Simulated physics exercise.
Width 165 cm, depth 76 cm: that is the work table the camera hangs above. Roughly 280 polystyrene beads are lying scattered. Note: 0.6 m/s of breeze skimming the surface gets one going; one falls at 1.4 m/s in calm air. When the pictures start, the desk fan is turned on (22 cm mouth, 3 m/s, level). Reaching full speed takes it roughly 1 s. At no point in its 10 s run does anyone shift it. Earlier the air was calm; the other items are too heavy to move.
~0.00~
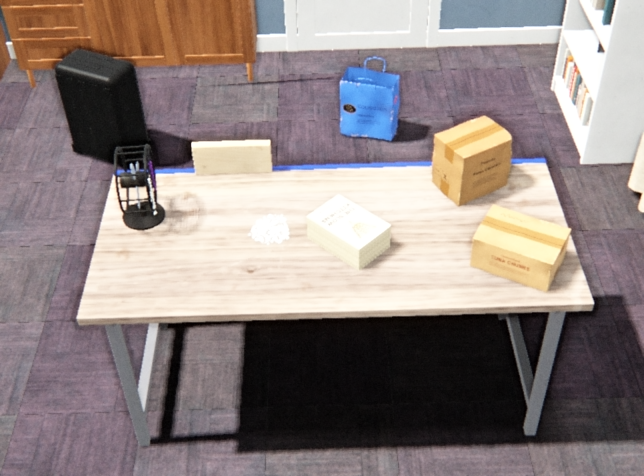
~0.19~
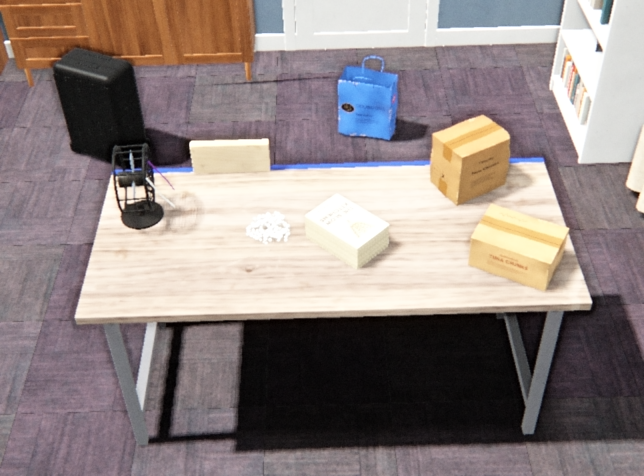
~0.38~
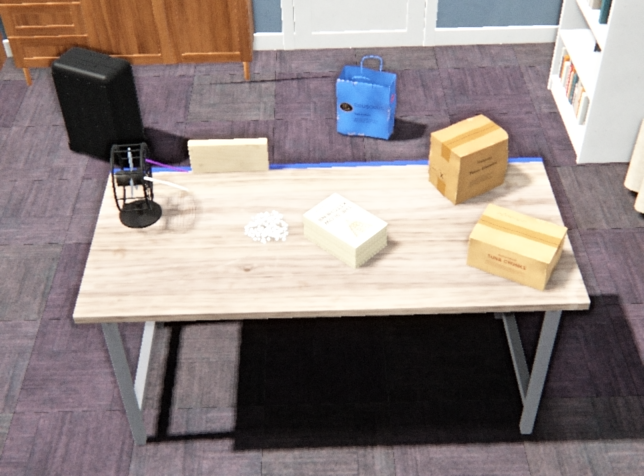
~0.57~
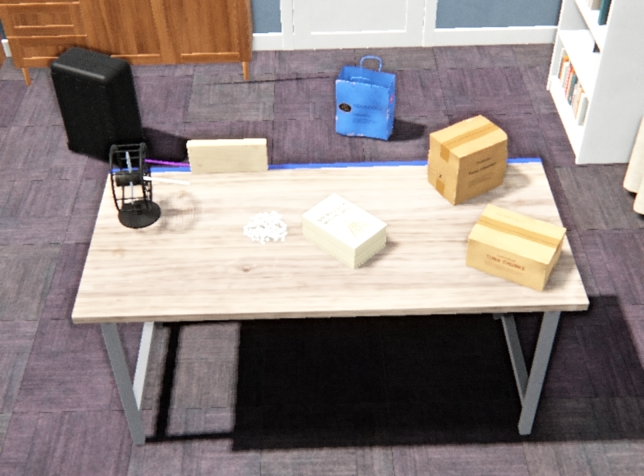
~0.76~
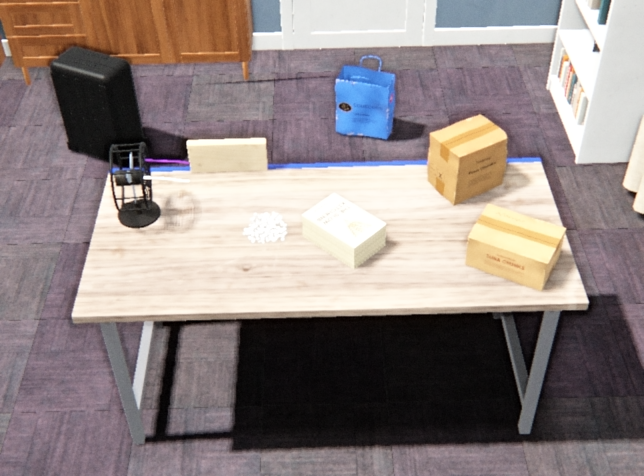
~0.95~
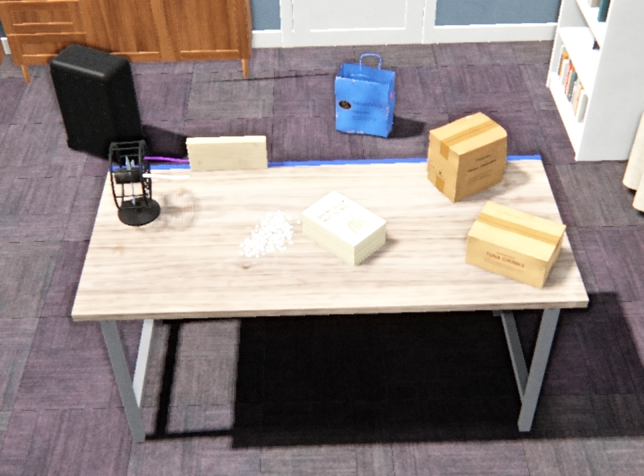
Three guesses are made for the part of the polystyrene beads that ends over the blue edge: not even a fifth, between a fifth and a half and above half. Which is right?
The portion ending up over the blue edge is smaller than one fifth.
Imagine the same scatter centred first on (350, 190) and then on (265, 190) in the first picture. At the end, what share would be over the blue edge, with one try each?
90 and 100 in a hundred, respectively.
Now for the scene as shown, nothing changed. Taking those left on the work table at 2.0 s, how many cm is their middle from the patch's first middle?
Centre offset: Approx. 25 cm.
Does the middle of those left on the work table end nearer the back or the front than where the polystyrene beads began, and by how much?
Direction: Frontward; shift: About 25 cm.
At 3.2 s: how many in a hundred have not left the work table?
Estimated share: Some 90 %.
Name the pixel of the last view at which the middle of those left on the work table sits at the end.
(284, 279).
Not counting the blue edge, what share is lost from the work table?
It comes out at some 10 %.
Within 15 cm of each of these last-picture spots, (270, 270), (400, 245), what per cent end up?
Roughly 50 % and 0 %, in that order.
After 2.0 s, 0 % are over the blue edge; the middle of those still in play is near (284, 274); 55 % have settled or left.
After 3.2 s, 0 % are over the blue edge; the middle of those still in play is near (284, 279); 67 % have settled or left.
After 5.5 s, 0 % are over the blue edge; the middle of those still in play is near (284, 279); 70 % have settled or left.
After 10.0 s, at the end, 0 % are over the blue edge; the middle of those still in play is near (284, 279).
